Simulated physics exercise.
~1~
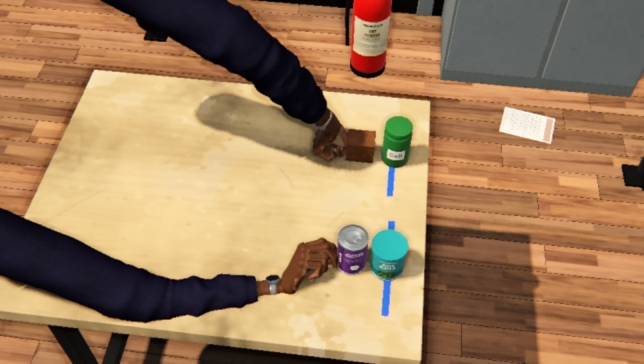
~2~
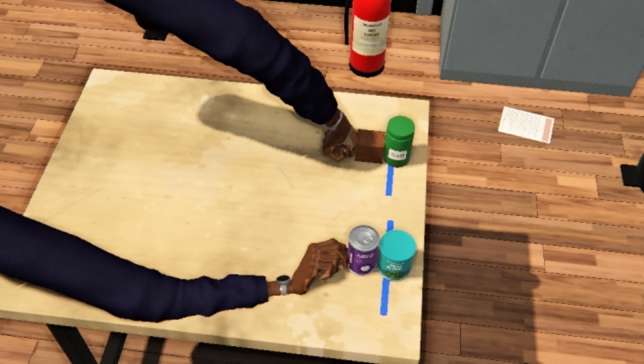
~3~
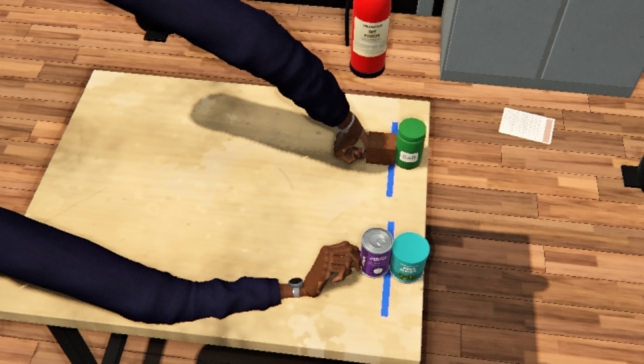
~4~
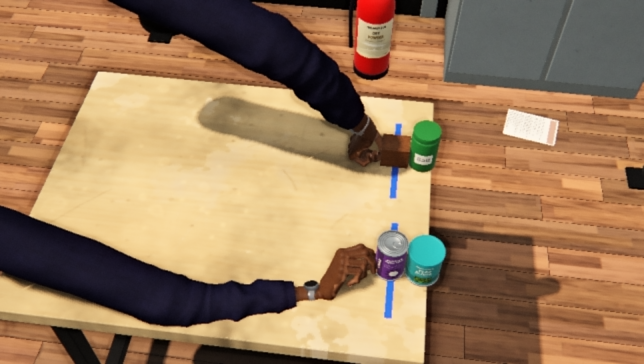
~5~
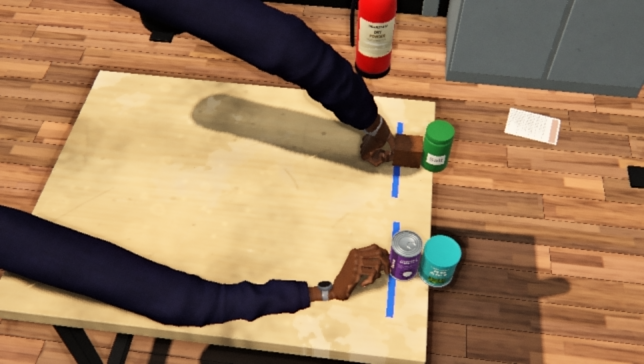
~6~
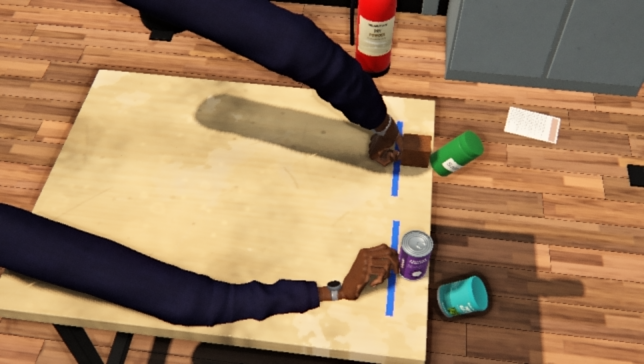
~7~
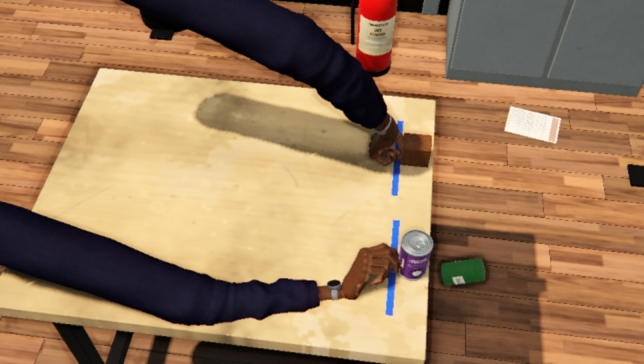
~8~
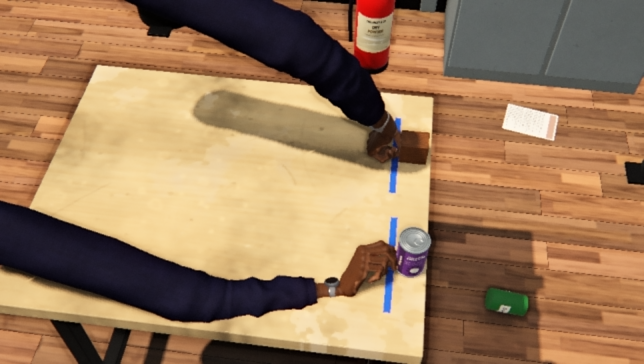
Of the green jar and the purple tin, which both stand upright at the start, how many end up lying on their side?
One of them does. The green jar ends on its side on the floor, while the purple tin stays upright on the table.
Turquoise tin and green jar falling off a table's right edge to the floor as two hands push a purple tin and brown block.
